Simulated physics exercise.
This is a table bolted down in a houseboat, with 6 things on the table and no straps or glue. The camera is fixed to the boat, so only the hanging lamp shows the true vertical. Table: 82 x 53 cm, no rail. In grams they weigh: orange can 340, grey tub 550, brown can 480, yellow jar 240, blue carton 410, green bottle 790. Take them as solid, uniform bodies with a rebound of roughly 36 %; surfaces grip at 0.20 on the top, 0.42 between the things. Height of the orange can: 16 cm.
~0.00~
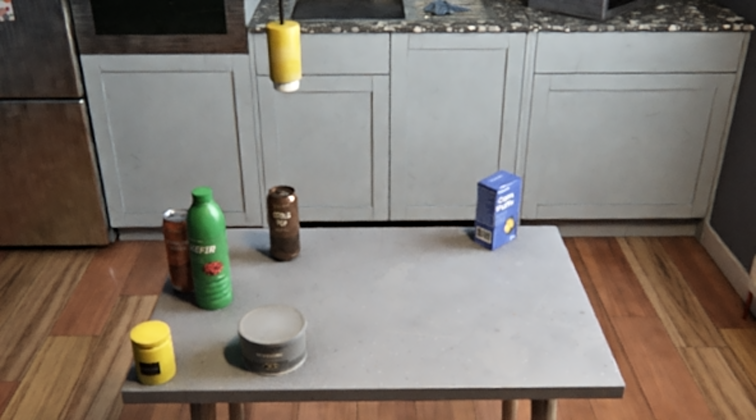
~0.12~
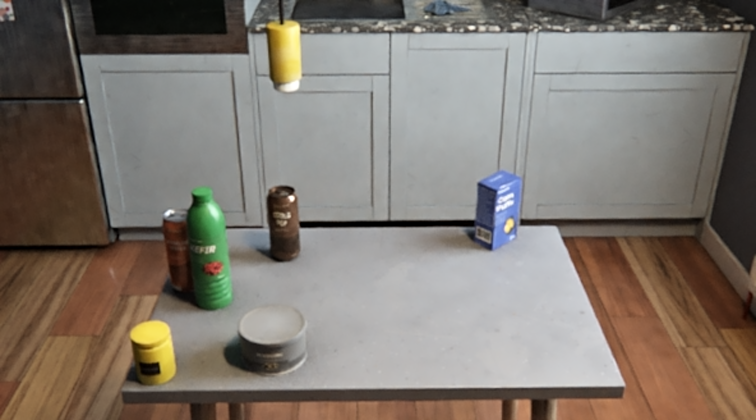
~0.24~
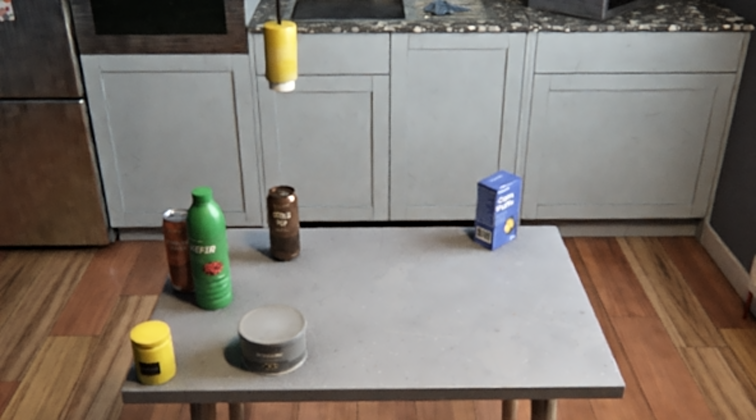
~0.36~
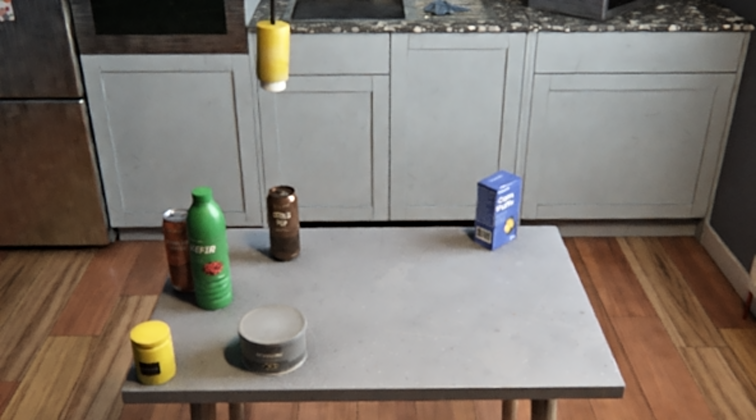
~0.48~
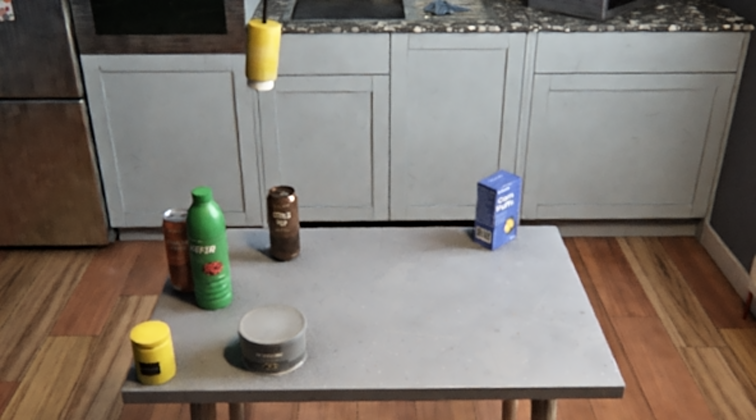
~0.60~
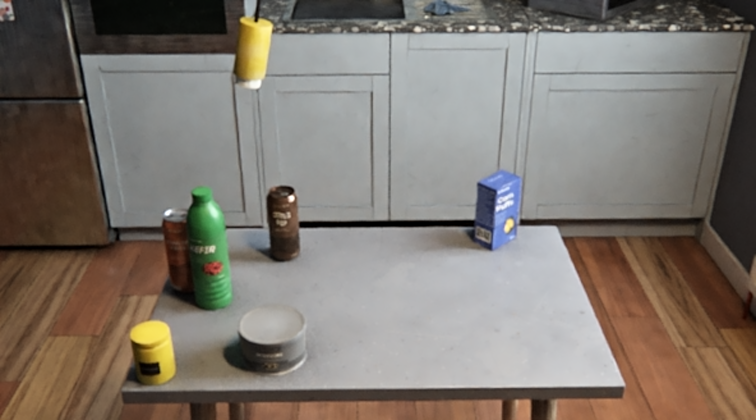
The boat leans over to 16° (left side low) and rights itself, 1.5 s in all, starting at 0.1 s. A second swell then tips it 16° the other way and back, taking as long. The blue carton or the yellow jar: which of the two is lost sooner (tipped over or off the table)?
The latter of the two, the yellow jar.
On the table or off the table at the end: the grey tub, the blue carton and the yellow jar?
The grey tub ends on the table; the blue carton is still on the table; the yellow jar ends off the table.
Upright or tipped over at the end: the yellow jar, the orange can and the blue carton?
The yellow jar tips over; the orange can tips over; the blue carton stays upright.
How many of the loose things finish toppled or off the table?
That comes to 3.
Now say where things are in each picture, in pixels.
In the first picture, boat level; blue carton (497, 211); yellow jar (153, 353).
In the second picture, boat level; brown can (284, 224); green bottle (208, 248).
In the third picture, boat heeled 1°, left side down; orange can (182, 251); grey tub (273, 339).
In the fourth picture, boat heeled 4°, left side down; brown can (284, 224); green bottle (208, 248).
In the fifth picture, boat heeled 8°, left side down; orange can (182, 252); grey tub (273, 340).
In the sixth picture, boat heeled 12°, left side down; blue carton (497, 210); yellow jar (153, 353).
After 1.30 s, boat heeled 6°, left side down; orange can, yellow jar and green bottle now off the table; blue carton slid 13 cm near (437, 211); brown can slid 13 cm.
After 1.80 s, boat heeled 3°, right side down; blue carton slid 15 cm near (428, 211); brown can slid 14 cm; grey tub slid 14 cm.
At rest (3.6 s), off the table, orange can, yellow jar and green bottle; the other 3 in place, give or take 5 cm. Seen from the same camera at the end, blue carton near (498, 210). Blue carton was never lost; yellow jar went at 1.02 s.
